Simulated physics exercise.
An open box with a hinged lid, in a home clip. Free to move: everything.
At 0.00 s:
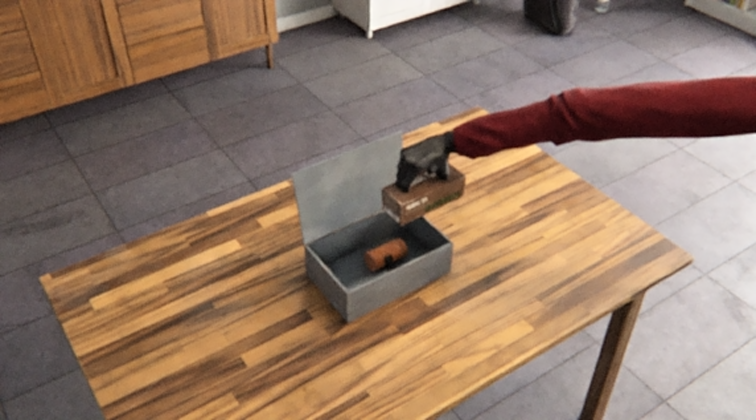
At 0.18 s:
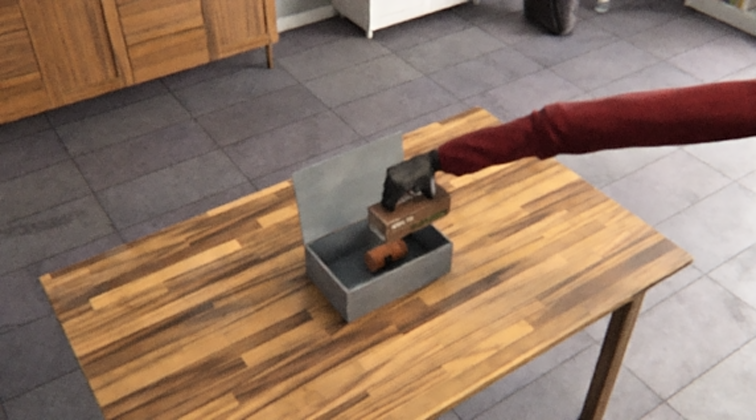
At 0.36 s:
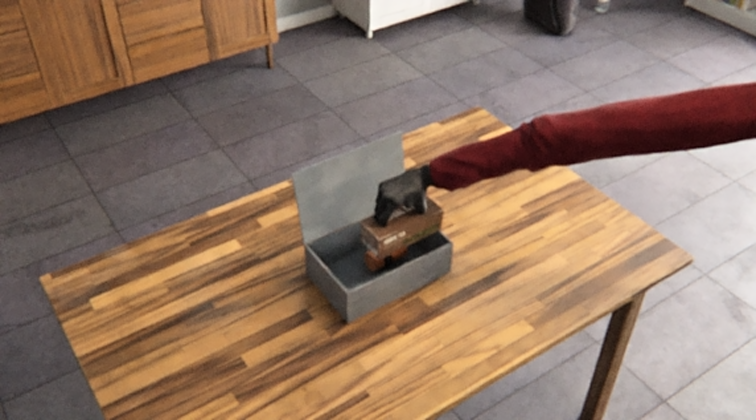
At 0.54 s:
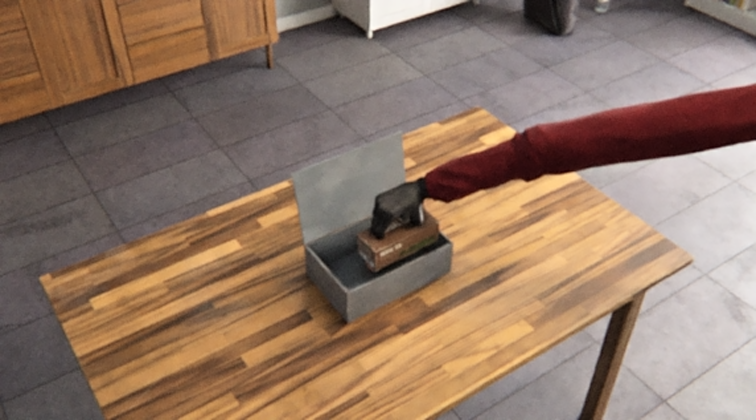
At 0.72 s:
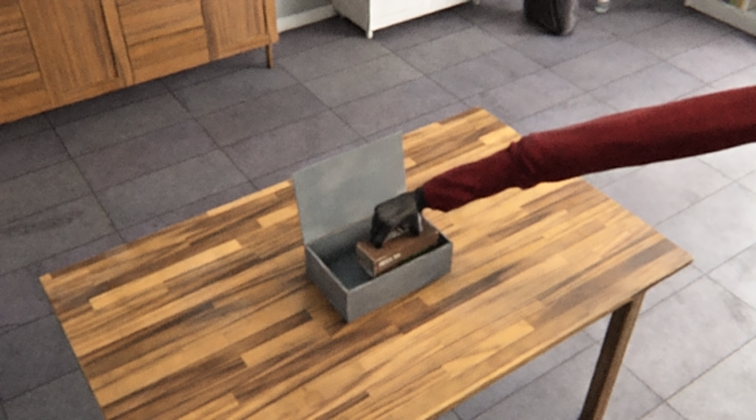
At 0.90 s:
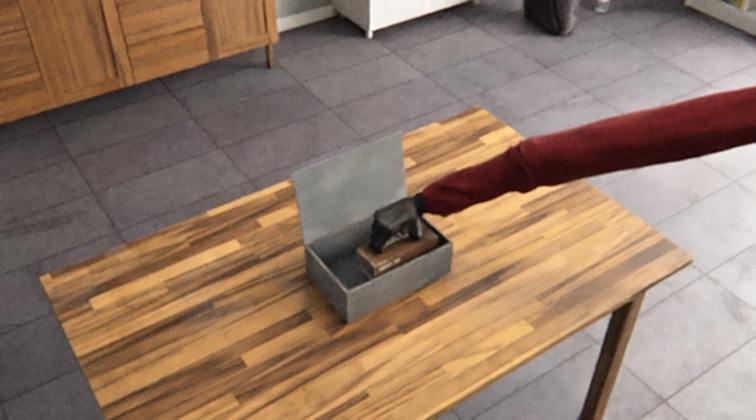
A gloved hand lowers a brown carton into an open gray box holding an orange object.
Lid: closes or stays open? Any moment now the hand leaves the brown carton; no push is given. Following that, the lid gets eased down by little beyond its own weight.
Closes.
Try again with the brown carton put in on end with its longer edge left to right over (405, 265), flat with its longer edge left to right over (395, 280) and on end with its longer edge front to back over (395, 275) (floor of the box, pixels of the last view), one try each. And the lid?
Case one lid open, case two lid shut, case three lid open.
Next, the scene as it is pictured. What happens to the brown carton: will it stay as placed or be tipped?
Well, it stays just as set.
After 2.10 s, lid starting down; brown carton shifted a little near (389, 260); orange shaker shifted about its own width.
After 2.70 s, lid 41° above the rim; brown carton shifted a little near (389, 260); orange shaker shifted about its own width.
In the end (3.6 s), lid shut; moved from the start, brown carton and orange shaker. At the end, from the last picture's camera, brown carton near (389, 260).
